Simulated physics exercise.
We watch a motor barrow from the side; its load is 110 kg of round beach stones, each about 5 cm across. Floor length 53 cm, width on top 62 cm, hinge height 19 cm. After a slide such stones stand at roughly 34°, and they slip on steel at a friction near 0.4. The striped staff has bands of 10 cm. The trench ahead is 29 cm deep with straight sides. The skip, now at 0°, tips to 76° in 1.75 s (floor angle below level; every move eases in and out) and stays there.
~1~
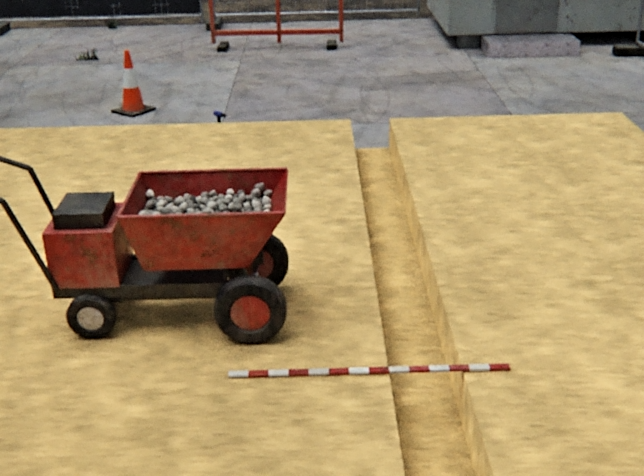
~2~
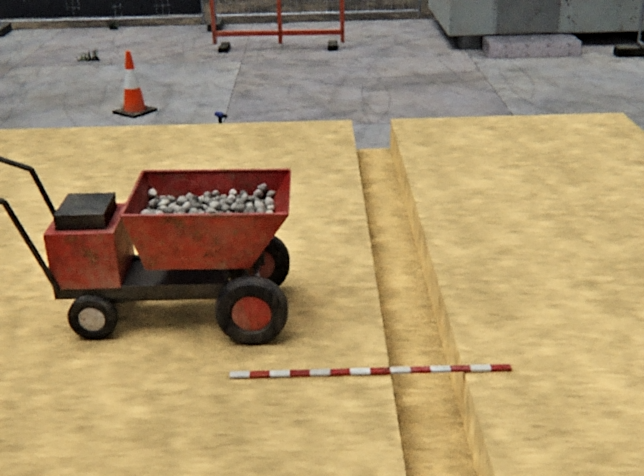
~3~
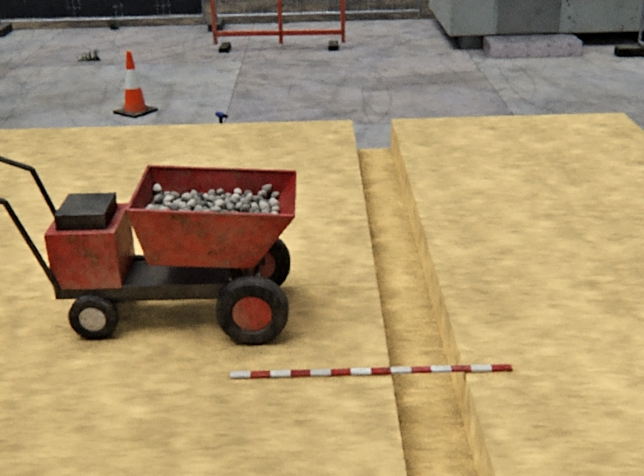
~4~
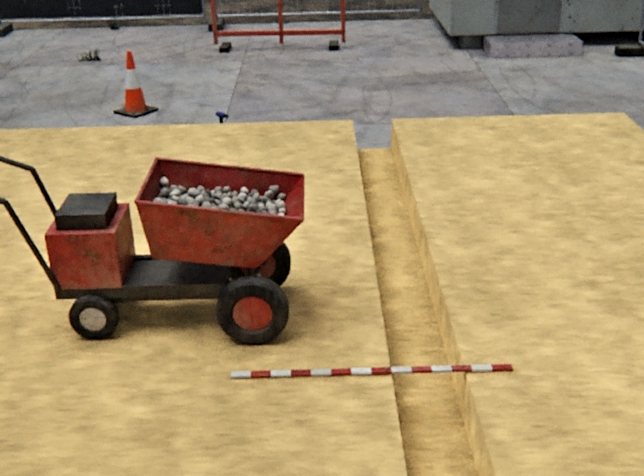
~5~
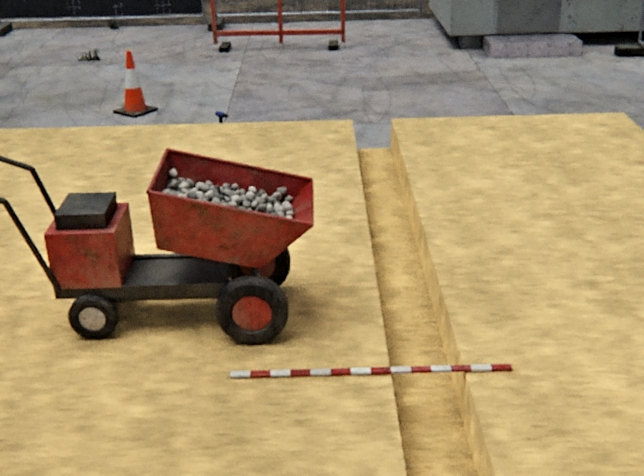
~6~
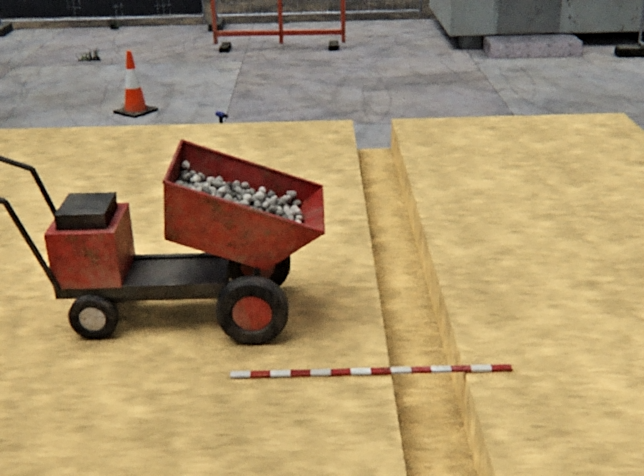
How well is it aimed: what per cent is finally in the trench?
About 97 per cent.
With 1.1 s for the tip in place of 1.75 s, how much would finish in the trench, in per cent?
Then about 95 per cent.
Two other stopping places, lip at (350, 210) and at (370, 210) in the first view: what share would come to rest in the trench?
Near 55 per cent from the first place, 30 from the second.
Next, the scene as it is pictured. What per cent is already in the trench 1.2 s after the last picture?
About 55 per cent by then.
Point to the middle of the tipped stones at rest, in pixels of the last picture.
Around (413, 342).
Then, 0.7 s after the last picture the floor is at 64°, 100 % in the skip; the foremost stones are at (369, 272).
Then, 1.2 s after the last picture the floor is at 76°, 41 % in the skip, 4 % short of the trench, 54 % in the trench; the foremost stones are at (440, 345).
Then, 1.6 s after the last picture the floor is at 76°, 16 % in the skip, 5 % short of the trench, 79 % in the trench; the foremost stones are at (444, 351).
Then, 3.6 s after the last picture the floor is at 76°, 0 % in the skip, 3 % short of the trench, 97 % in the trench; the foremost stones are at (444, 351).
